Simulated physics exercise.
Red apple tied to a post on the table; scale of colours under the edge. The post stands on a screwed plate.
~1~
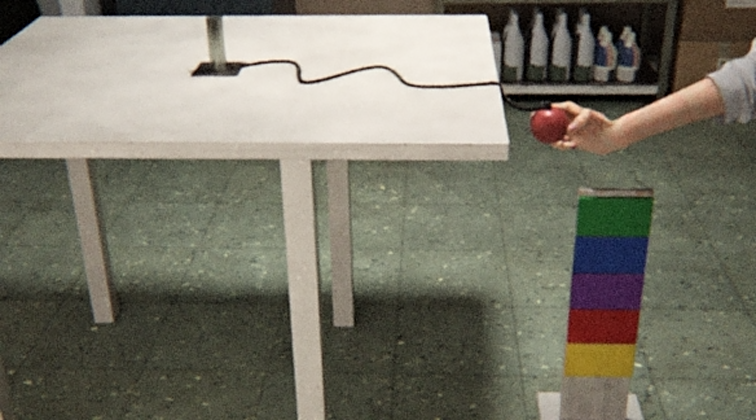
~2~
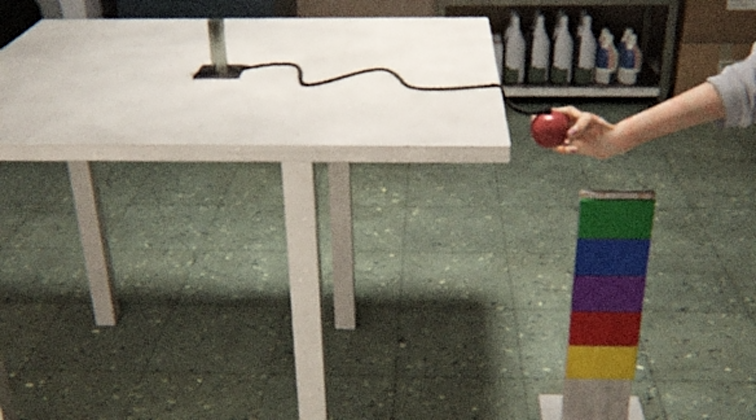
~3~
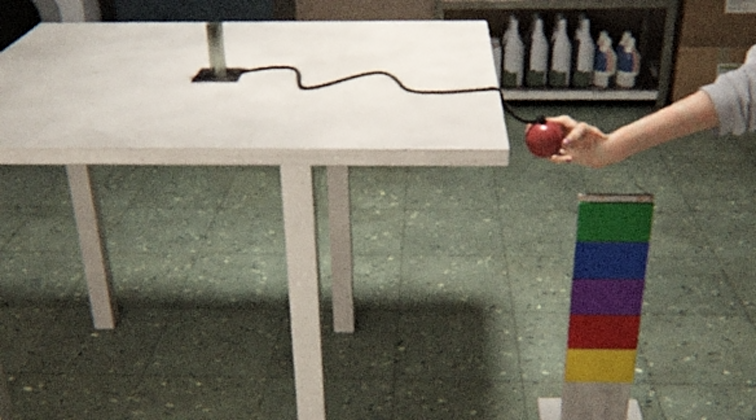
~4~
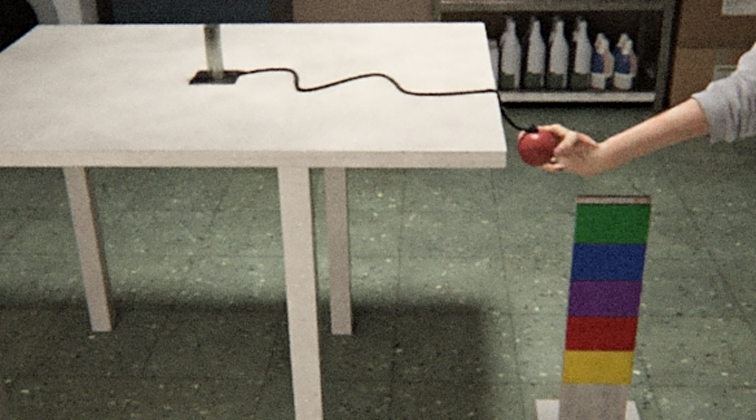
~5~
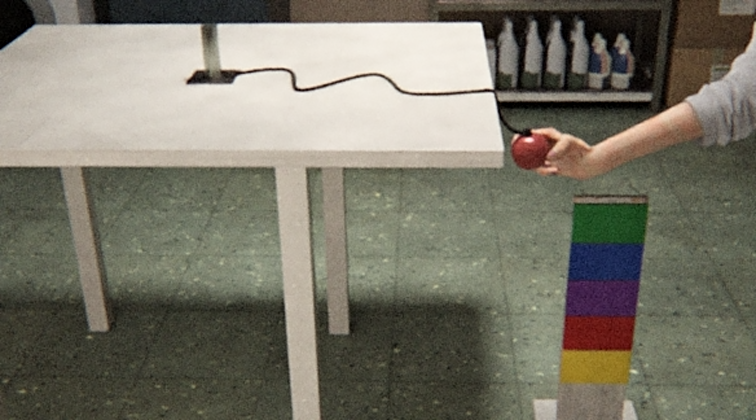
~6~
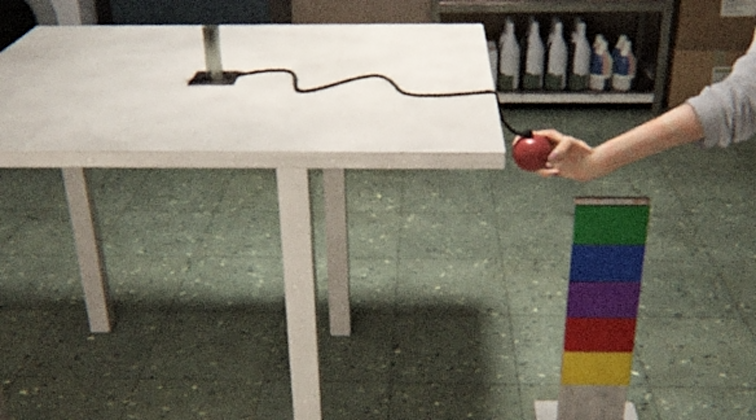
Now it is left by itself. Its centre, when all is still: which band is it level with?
It is level with the blue band.
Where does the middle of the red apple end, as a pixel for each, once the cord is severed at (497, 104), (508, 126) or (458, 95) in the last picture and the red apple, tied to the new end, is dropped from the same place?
So, going through them: (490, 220) first, (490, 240) next, (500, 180) last.
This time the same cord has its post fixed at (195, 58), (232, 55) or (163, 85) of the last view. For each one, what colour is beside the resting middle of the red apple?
Taking each post in turn, it's green, then blue, then green.
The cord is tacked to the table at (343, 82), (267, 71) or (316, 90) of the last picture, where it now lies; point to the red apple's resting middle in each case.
Taking the tries in turn: (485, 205), (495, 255) and (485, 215).
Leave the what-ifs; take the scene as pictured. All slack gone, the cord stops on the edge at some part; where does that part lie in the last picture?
(397, 89).
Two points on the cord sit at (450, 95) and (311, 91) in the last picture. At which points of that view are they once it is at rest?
I'd put the first at about (494, 151) and the other at about (367, 83).
A little later, apple near (513, 256); level with blue.
Next, apple near (470, 254); level with blue.
Later still, apple near (484, 263); level with blue.
When it is over, apple near (496, 262); level with blue. The cord holds its middle at blue.
